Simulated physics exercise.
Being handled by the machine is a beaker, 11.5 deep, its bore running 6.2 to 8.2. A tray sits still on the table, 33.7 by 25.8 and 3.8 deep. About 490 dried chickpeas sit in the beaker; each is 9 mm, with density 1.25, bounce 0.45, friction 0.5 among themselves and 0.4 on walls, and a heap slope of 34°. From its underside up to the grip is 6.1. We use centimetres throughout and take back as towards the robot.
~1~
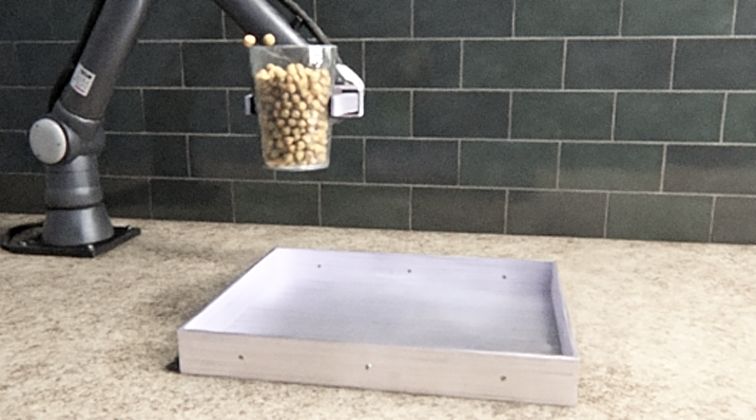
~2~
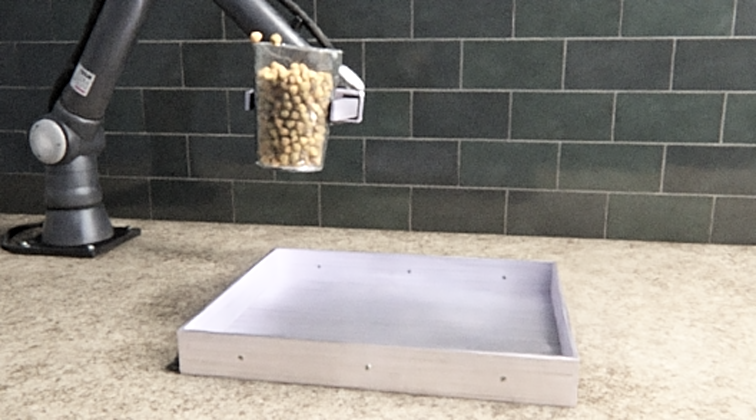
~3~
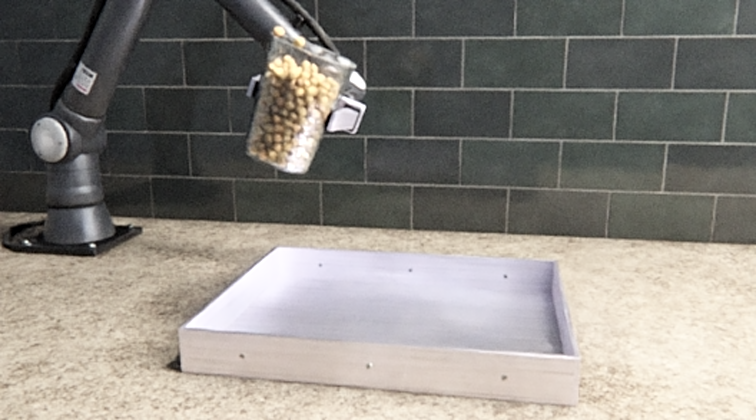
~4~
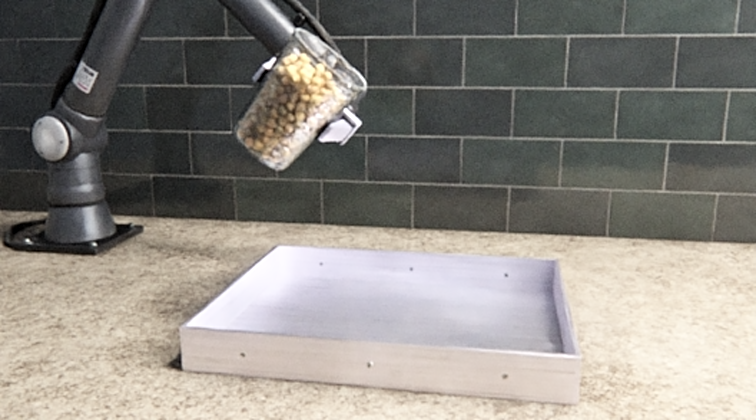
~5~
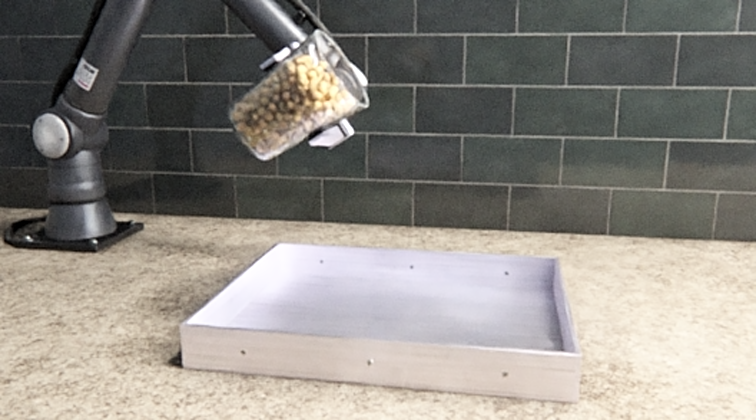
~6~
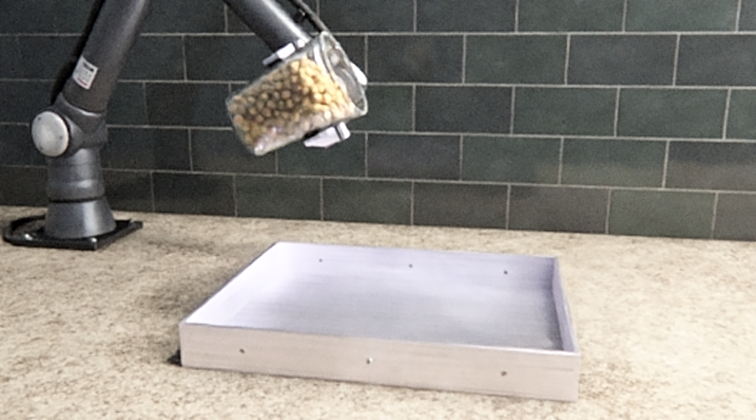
Above a pale tray on a counter, a robot arm tilts a chickpea-filled beaker rightward.
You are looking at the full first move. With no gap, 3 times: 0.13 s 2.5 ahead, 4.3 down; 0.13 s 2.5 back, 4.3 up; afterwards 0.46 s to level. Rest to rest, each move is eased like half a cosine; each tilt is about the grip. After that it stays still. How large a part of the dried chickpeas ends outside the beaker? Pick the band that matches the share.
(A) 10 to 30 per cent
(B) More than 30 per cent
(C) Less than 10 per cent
Less than 10 per cent (C).
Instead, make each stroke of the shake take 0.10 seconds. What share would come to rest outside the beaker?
Estimate: Near 15 per cent.
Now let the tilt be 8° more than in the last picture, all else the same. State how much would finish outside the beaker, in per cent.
Estimate: Around 15 per cent.
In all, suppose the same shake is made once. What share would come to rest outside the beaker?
That share would be near 0 percent.
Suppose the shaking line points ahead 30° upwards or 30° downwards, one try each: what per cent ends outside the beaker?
First try some 55 %, second try some 15 %.
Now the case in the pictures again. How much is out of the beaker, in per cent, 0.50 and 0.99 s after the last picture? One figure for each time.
0, then 5.
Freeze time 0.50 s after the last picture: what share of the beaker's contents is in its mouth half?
Around 45 percent.
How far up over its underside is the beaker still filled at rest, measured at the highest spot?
I'd say near 11.0 cm from the bottom.
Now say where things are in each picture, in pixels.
In the first frame, beaker middle at (294, 108), level; upper third of the load around (293, 86), from x 250 to 325, top at y 40; 487 in the beaker.
In the second frame, beaker middle at (293, 109), tilted 6° forward; upper third of the load around (293, 87), from x 255 to 330, top at y 35.
In the third frame, beaker middle at (294, 107), tilted 22° forward; upper third of the load around (295, 87), from x 255 to 335, top at y 30.
In the fourth frame, beaker middle at (294, 105), tilted 41° forward; upper third of the load around (296, 88), from x 245 to 340, top at y 60.
In the fifth frame, beaker middle at (294, 102), tilted 57° forward; upper third of the load around (297, 86), from x 240 to 350, top at y 60.
In the sixth frame, beaker middle at (293, 101), tilted 63° forward; upper third of the load around (295, 86), from x 235 to 350, top at y 65; 487 in the beaker.
Then, 0.50 s after the last picture, tilted 63° forward, highest piece 25 above the table; 475 in the beaker, 6 in the tray, 6 in flight or on a rim.
Then, 0.99 s after the last picture, tilted 35° forward, highest piece 26 above the table; 464 in the beaker, 23 in the tray.
Then, 1.44 s after the last picture, level, highest piece 28 above the table; 464 in the beaker, 23 in the tray.
Then, 2.49 s after the last picture, level, highest piece 28 above the table; 464 in the beaker, 23 in the tray.
Final count, 464 in the beaker, 23 in the tray. That is 5 % outside the beaker.
